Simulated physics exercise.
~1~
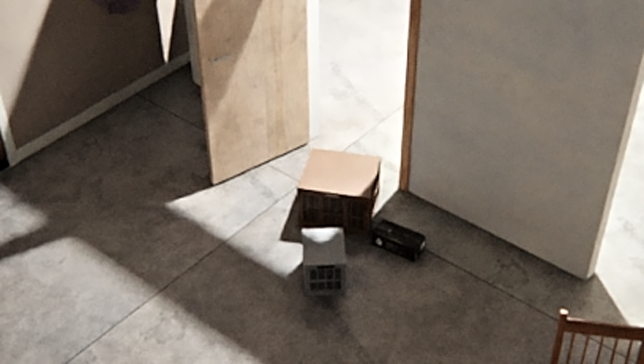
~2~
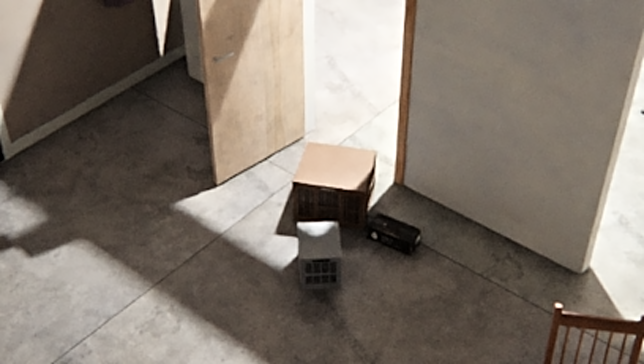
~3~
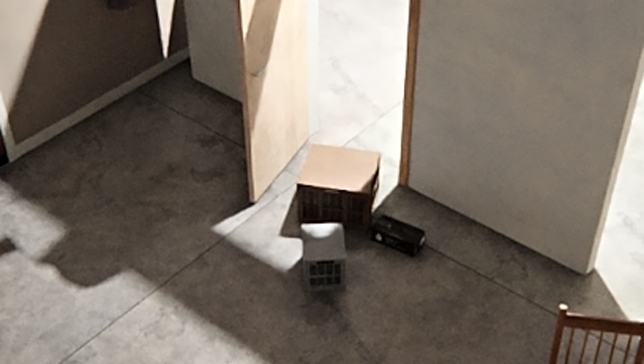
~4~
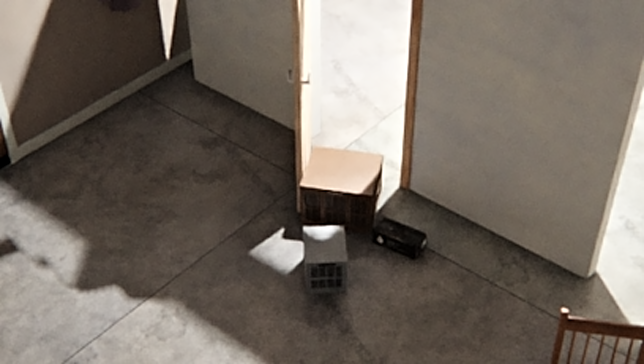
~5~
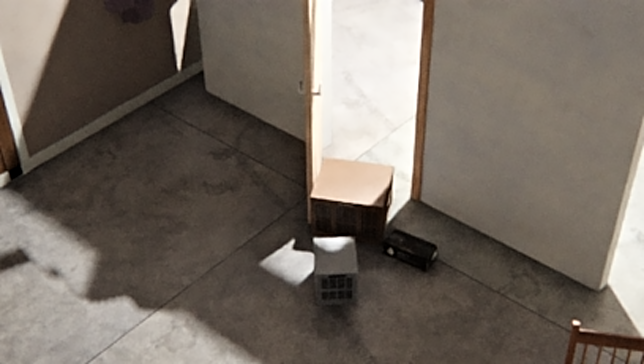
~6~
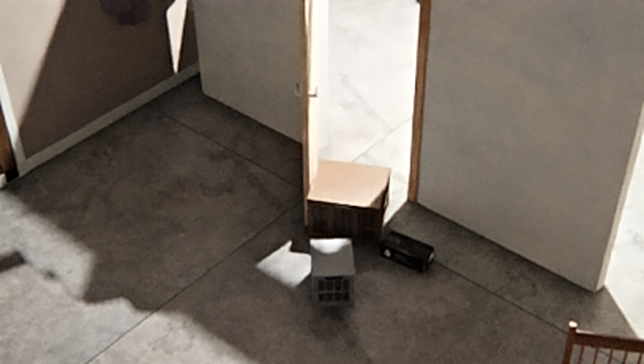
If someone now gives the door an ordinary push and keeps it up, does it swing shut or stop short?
The door stops short of closing. The brown box stands in its way at the doorway.
A pale wooden door stands wide open in a grey-floored room, seen from high above, with sunlight and shadow across the floor. A brown box sits at the doorway, with a grey crate in front of it and a small black box to its right, while part of a wooden chair or railing shows at the lower right. As the view sways slightly, the door swings to the right, narrowing until it appears nearly edge-on beside the brown box. It slows there, still partly open, and the box, crate and black box all remain in place.
